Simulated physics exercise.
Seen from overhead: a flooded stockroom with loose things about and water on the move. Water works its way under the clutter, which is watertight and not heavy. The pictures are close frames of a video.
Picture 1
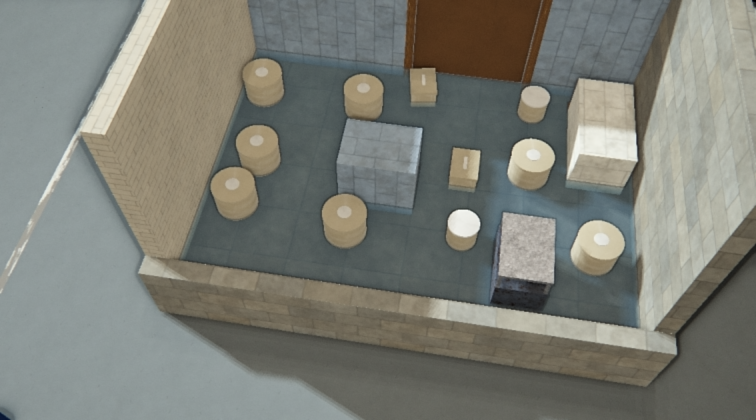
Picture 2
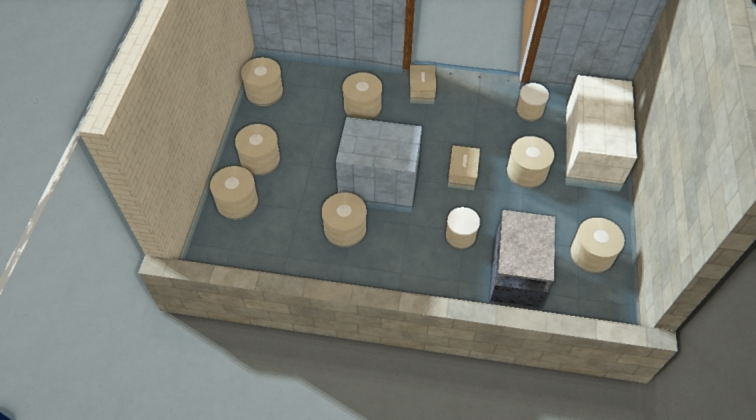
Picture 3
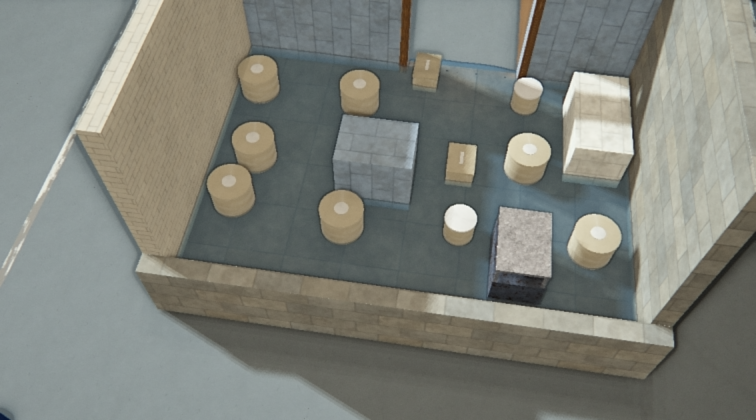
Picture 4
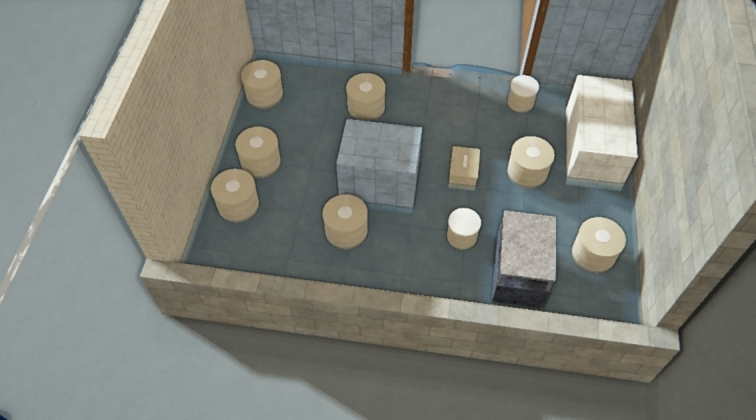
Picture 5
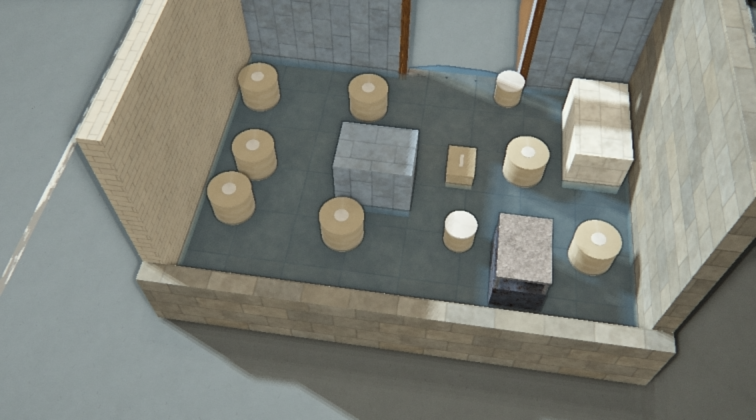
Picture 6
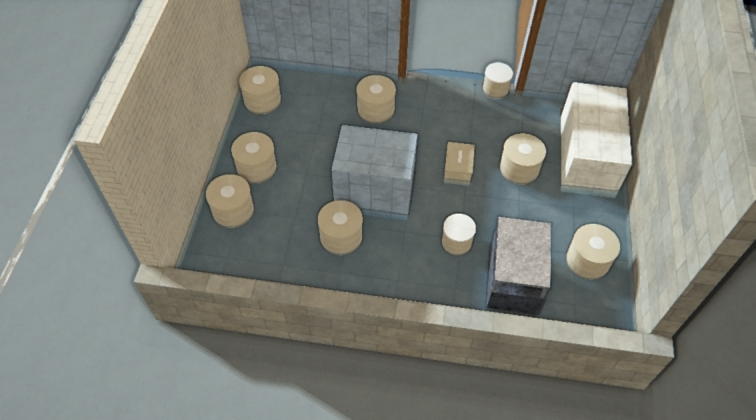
A brown door at the back of the flooded stockroom opened, a small box drifted out through the doorway, and then a pale pail floated slowly toward the opening while a nearby tub shifted slightly right.
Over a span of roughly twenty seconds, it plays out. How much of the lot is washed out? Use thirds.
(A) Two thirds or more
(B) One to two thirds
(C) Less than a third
The answer is A.
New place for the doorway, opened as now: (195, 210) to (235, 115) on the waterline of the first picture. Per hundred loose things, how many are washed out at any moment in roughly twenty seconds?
That would be near 50 per cent of the things.
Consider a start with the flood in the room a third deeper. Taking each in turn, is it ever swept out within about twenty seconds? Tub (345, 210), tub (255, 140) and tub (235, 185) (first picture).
Going item by item, that's still there, then exited, then still there.
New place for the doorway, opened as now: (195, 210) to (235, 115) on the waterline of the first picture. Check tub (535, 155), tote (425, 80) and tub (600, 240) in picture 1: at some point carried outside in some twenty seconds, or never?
Item one doesn't escape, item two doesn't escape, item three doesn't escape.
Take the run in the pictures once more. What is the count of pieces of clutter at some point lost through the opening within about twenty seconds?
9 in all.
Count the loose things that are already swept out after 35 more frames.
6.
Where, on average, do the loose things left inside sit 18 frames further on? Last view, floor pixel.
Roughly at (373, 169).
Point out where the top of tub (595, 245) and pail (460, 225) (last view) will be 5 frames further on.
Approximately (585, 220) for one and (471, 195) for the other.
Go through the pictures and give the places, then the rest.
The first frame shows a pail at (536, 96) floats; a tub at (363, 89) floats; 0 of 11 have shifted.
The second frame shows a pail at (535, 94), afloat; a tub at (362, 87) floats; 0 of 11 have shifted.
The third frame shows a pail at (529, 88) floats, close to its start; a tub at (360, 84), afloat; 2 of 11 have shifted.
The fourth frame shows a pail at (525, 86) floats, close to its start; a tub at (366, 87) floats, close to its start; 3 of 11 have shifted.
The fifth frame shows a pail at (511, 81) floats, a stride from its start; a tub at (368, 88), afloat, close to its start; 5 of 11 have shifted.
The sixth frame shows a pail at (499, 72), afloat, a stride from its start; a tub at (376, 89), afloat, close to its start; 5 of 11 have shifted.
A moment on, 2 of 11 are out; 9 afloat.
Next, 5 of 11 are out; 6 afloat.
Later, 6 of 11 are out; 5 afloat.
In the end, 9 of 11 are out; 2 afloat.
